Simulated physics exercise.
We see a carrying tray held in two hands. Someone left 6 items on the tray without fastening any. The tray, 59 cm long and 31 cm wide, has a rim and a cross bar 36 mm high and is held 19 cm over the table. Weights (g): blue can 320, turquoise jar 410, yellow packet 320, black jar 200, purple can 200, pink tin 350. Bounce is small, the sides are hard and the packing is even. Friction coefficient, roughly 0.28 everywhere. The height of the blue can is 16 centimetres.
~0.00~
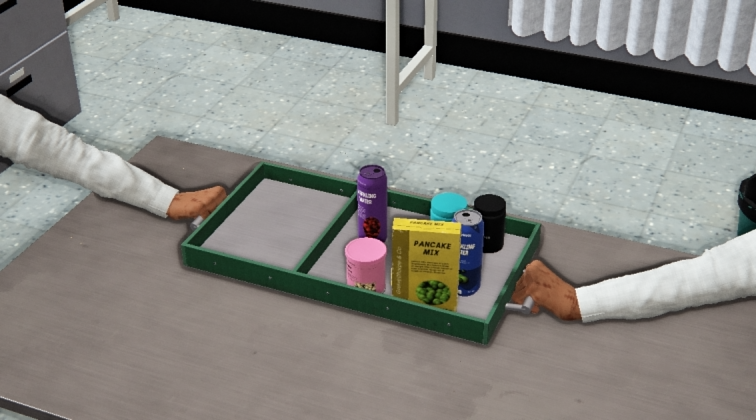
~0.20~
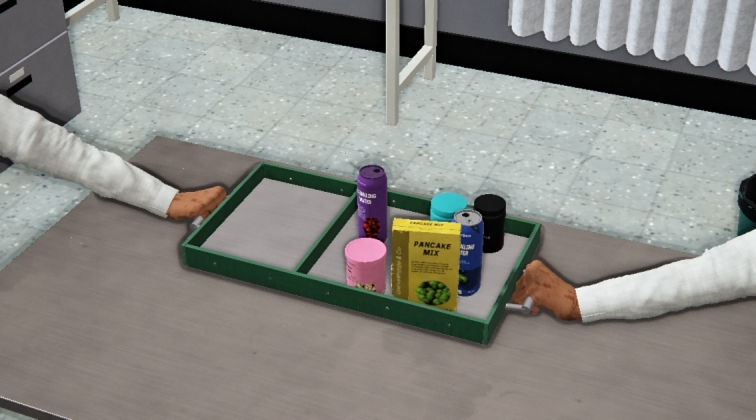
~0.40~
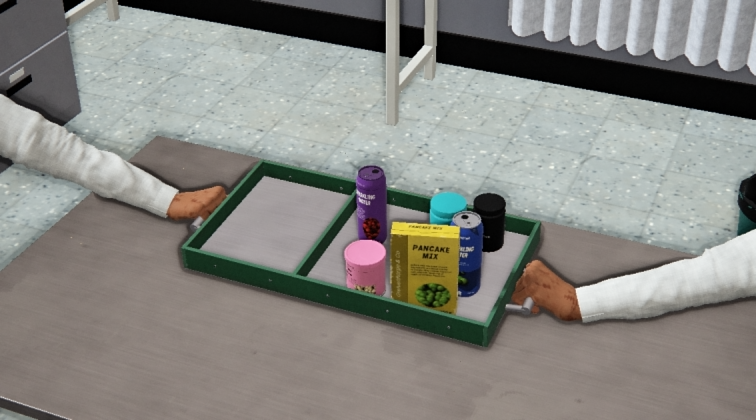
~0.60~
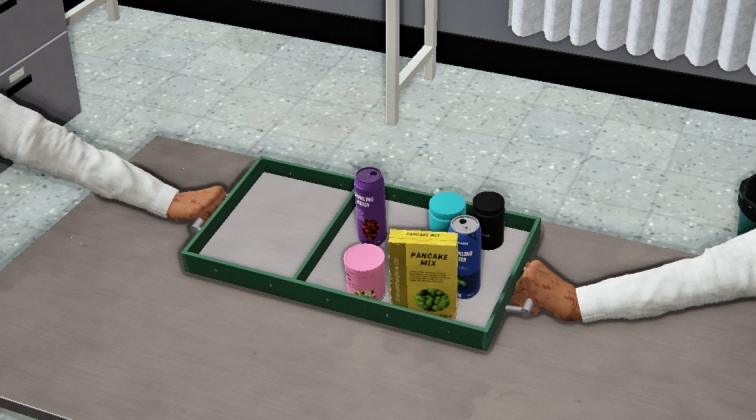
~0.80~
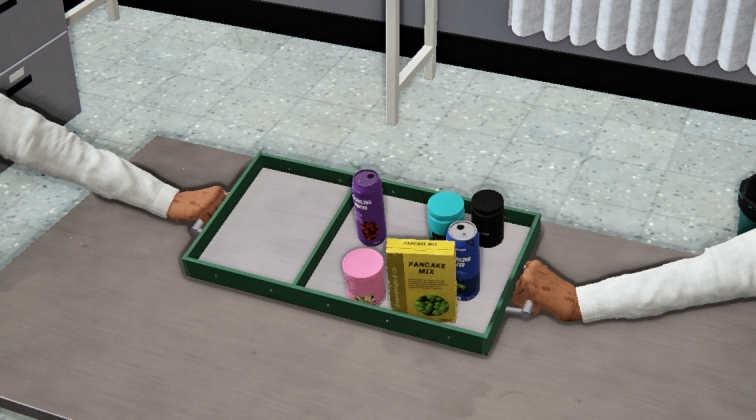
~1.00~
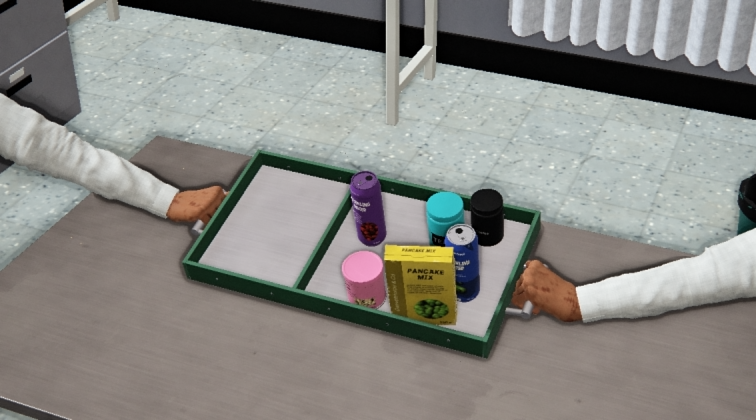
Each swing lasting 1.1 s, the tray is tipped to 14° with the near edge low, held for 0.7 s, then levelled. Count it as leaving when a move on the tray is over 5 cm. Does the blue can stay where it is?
Yes.
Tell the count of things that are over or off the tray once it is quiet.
The count comes out at 1.
After 1.40 s, tray tilted 14°, near edge down; yellow packet now off the tray.
After 1.60 s, tray tilted 14°, near edge down.
After 2.50 s, tray tilted 6°, near edge down.
At rest (3.5 s), off the tray, yellow packet; the other 5 in place, give or take 5 cm. In the last view, blue can near (466, 254).
